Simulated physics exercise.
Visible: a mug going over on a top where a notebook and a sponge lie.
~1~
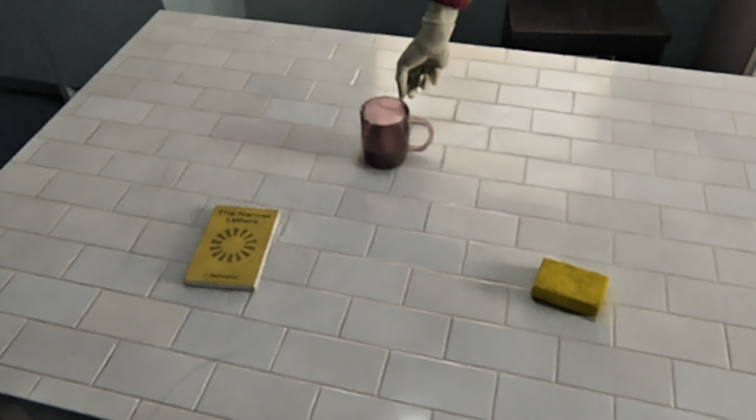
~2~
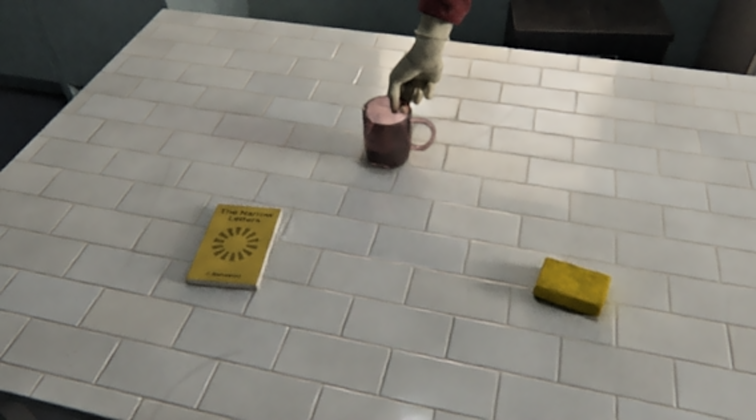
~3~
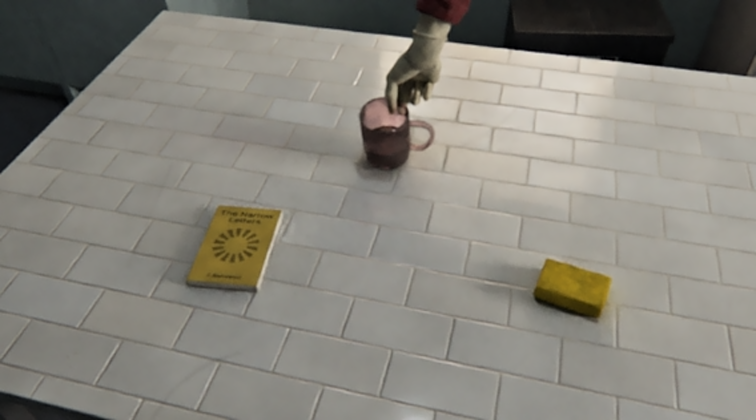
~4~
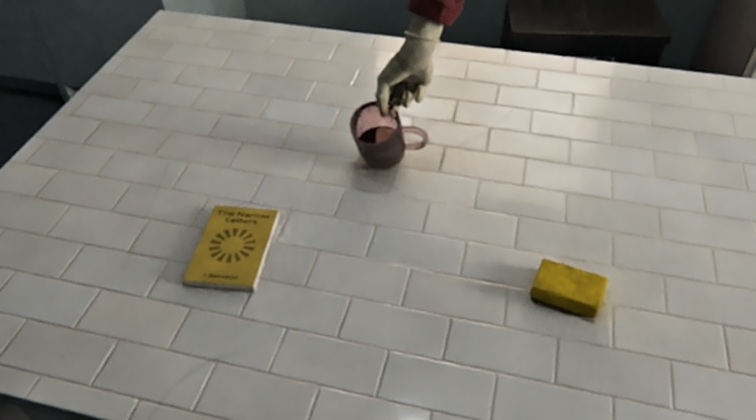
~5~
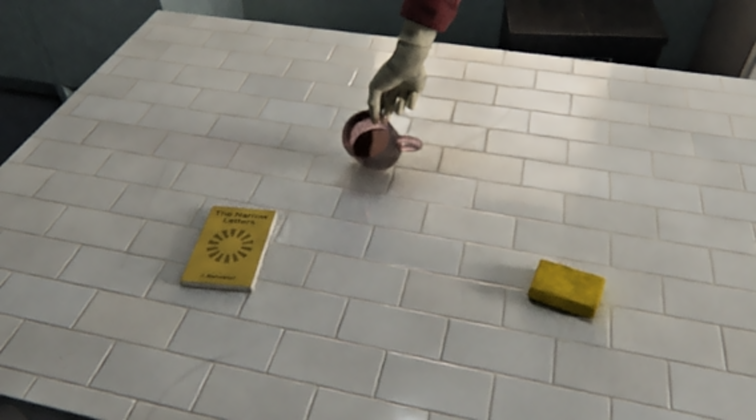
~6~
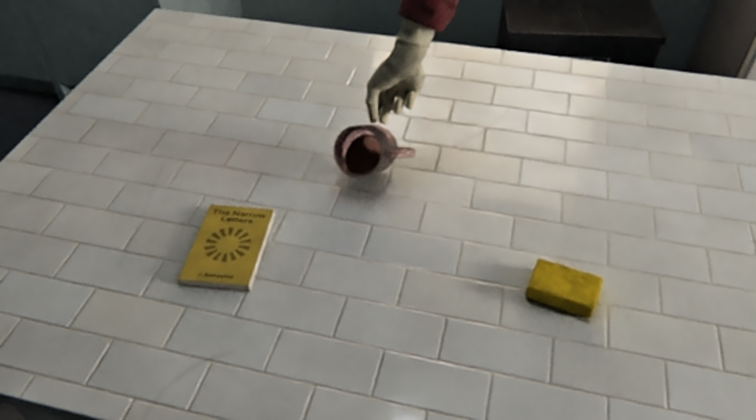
A dark pinkish mug stands upright on a white tiled top, behind a yellow notebook on the left and a yellow sponge on the right. A pale hand in a red sleeve pushes at its rim, and the mug leans over to the left, its open mouth turning into view.
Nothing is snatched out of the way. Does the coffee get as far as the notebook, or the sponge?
Notebook becomes wet, sponge comes out dry.
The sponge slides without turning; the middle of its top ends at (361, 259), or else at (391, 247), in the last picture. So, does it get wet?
Place one: It is overrun; place two: It is overrun.
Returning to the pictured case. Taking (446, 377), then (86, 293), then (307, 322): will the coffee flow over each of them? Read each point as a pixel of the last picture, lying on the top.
Going in the order asked, the first spot is outside the spill, the second is outside the spill and the third is inside the spill.
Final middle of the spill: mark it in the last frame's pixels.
The centre settles near (282, 331) in the last view.
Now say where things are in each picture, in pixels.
In the first picture, it stands upright; mug (385, 132) about a third full; notebook (234, 243); sponge (572, 280).
In the second picture, it is being nudged; mug about a third full, surface at (387, 139).
In the third picture, it is being nudged; mug (386, 134) about a third full; sponge (574, 281).
In the fourth picture, it is being nudged; mug (379, 136) tipped 25°; notebook (233, 243).
In the fifth picture, it is being nudged; mug (374, 142) tipped 40°.
In the sixth picture, it is falling; mug (367, 150) tipped 55°; notebook (228, 243); sponge (566, 281).
Next, the puddle covers about as much as a plate; the notebook is in it; the sponge is clear of it.
After that, the puddle covers about as much as a tray; the notebook is in it; the sponge is clear of it.
Finally, the puddle covers about as much as a tray; the notebook is in it; the sponge is clear of it.
